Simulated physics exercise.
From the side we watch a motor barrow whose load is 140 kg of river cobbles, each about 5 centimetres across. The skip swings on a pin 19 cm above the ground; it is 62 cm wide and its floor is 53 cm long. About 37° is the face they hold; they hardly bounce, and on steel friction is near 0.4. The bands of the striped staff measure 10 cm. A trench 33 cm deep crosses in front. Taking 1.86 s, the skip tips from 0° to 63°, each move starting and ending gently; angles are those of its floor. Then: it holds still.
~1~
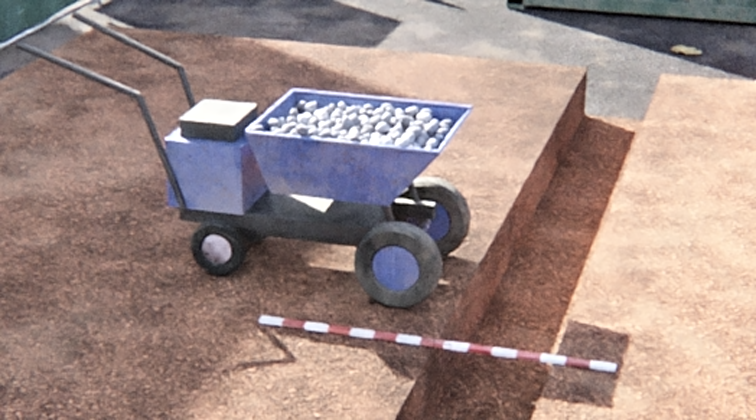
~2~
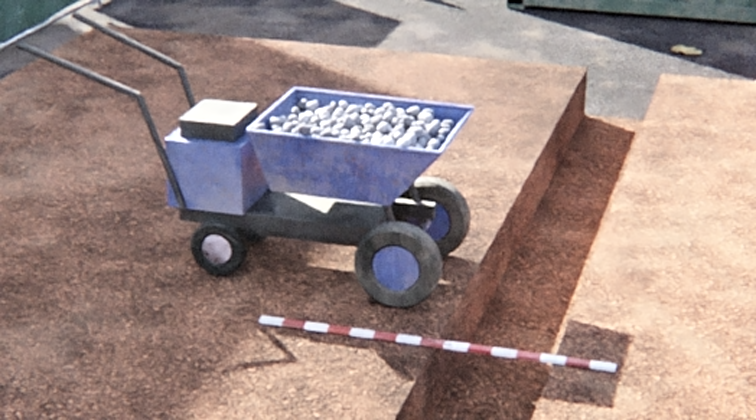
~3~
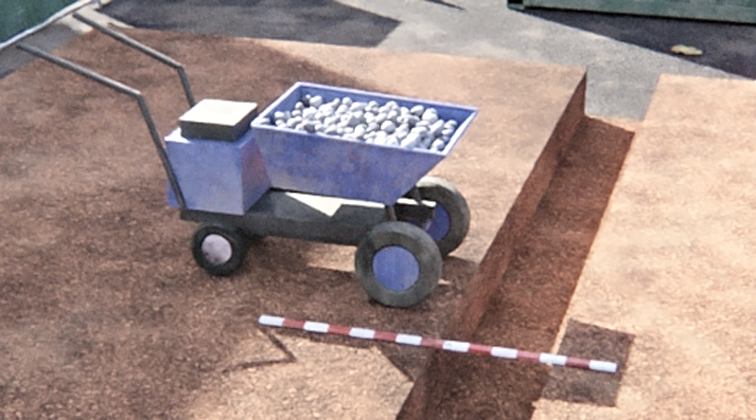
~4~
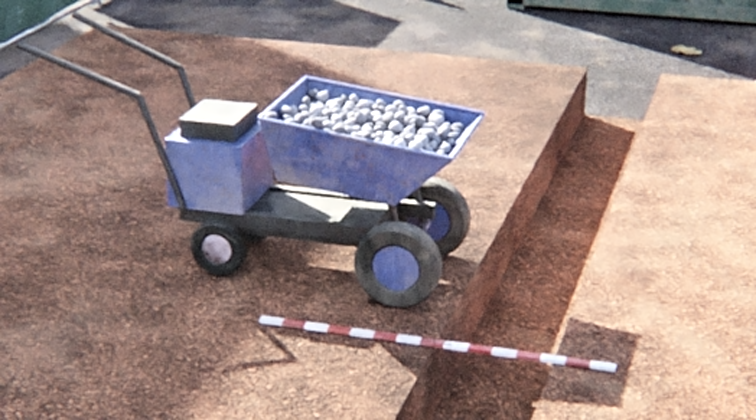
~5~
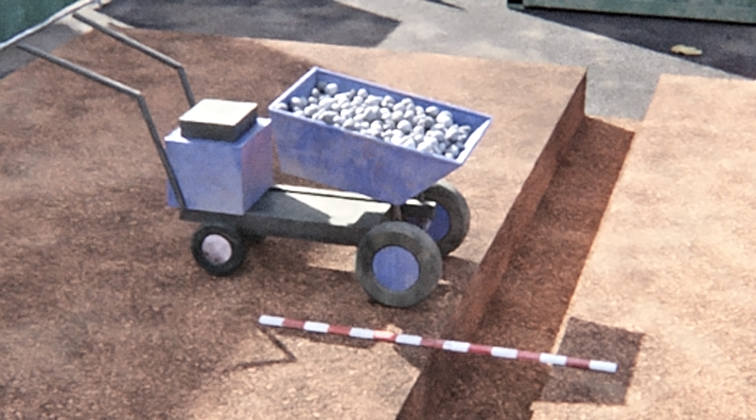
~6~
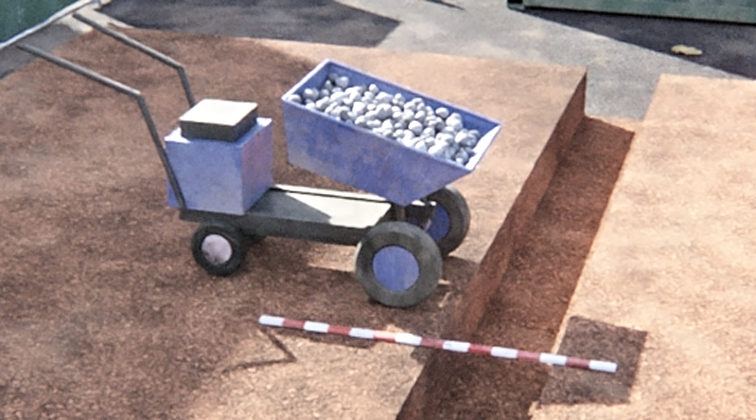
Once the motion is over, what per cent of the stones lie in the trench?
62 %.
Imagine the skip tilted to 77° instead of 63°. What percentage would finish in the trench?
Then about 55 per cent.
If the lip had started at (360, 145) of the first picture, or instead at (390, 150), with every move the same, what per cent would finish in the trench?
The first gives about 100 percent and the second about 95 percent.
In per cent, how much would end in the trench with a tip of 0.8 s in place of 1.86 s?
Near 50 per cent.
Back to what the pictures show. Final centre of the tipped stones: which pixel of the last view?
Roughly at pixel (561, 340).
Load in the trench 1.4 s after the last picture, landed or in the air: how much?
I'd say near 15 per cent at that time.
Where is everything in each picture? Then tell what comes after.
Lip at (439, 153), floor tilted 0°, highest stones at (392, 120), in the first picture.
Lip at (441, 154), floor tilted 1°, highest stones at (394, 120), in the second picture.
The skip is at 3°, its lip at (446, 156); the top of the load is at (360, 116), in the third picture.
Lip at (453, 159), floor tilted 6°, highest stones at (339, 112), in the fourth picture.
Lip at (461, 165), floor tilted 10°, highest stones at (322, 98), in the fifth picture.
The skip is at 15°, its lip at (471, 172); the top of the load is at (334, 91), in the sixth picture.
Then, 0.8 s after the last picture the floor is at 53°, 99 % in the skip, 1 % in the trench; the foremost stones are at (539, 229).
Then, 1.4 s after the last picture the floor is at 63°, 66 % in the skip, 16 % in the trench, 18 % past the trench; the foremost stones are at (646, 304).
Then, 1.7 s after the last picture the floor is at 63°, 41 % in the skip, 26 % in the trench, 34 % past the trench; the foremost stones are at (723, 313).
Then, 3.7 s after the last picture the floor is at 63°, 2 % in the skip, 62 % in the trench, 35 % past the trench; the foremost stones are past the picture's edge.
